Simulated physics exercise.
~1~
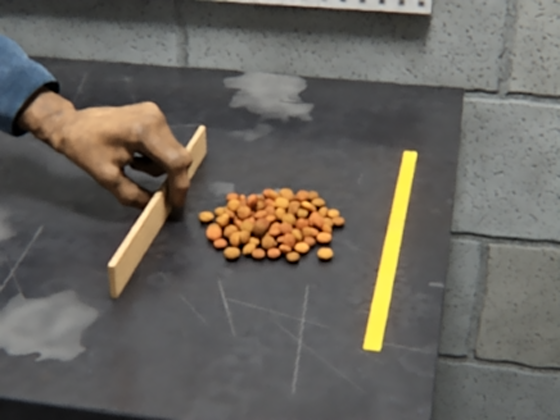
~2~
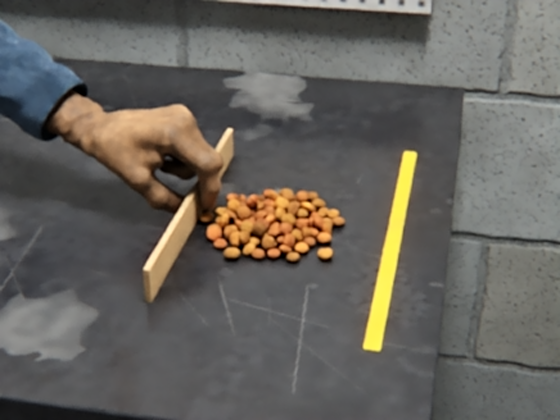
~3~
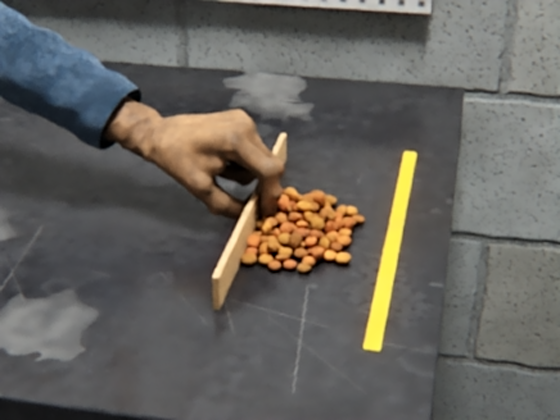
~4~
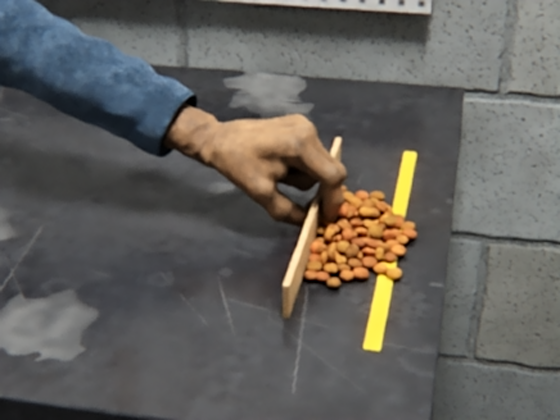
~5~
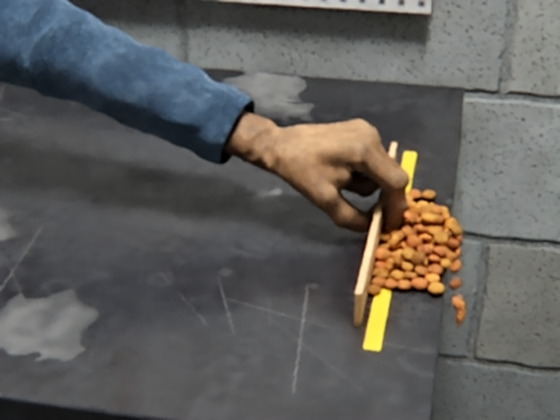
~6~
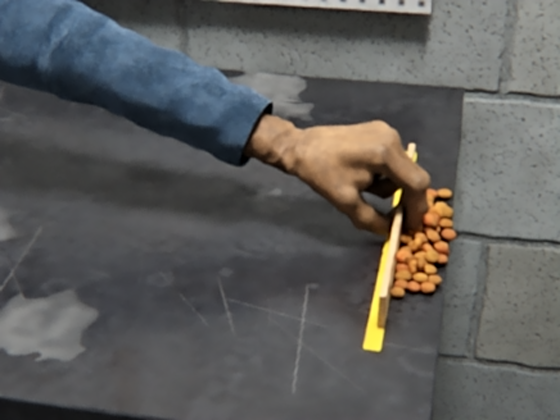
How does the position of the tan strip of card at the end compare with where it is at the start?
At the start the card stands to the left of the heap, well away from the yellow tape. By the end it is much farther right, standing at the tape near the table's right edge.
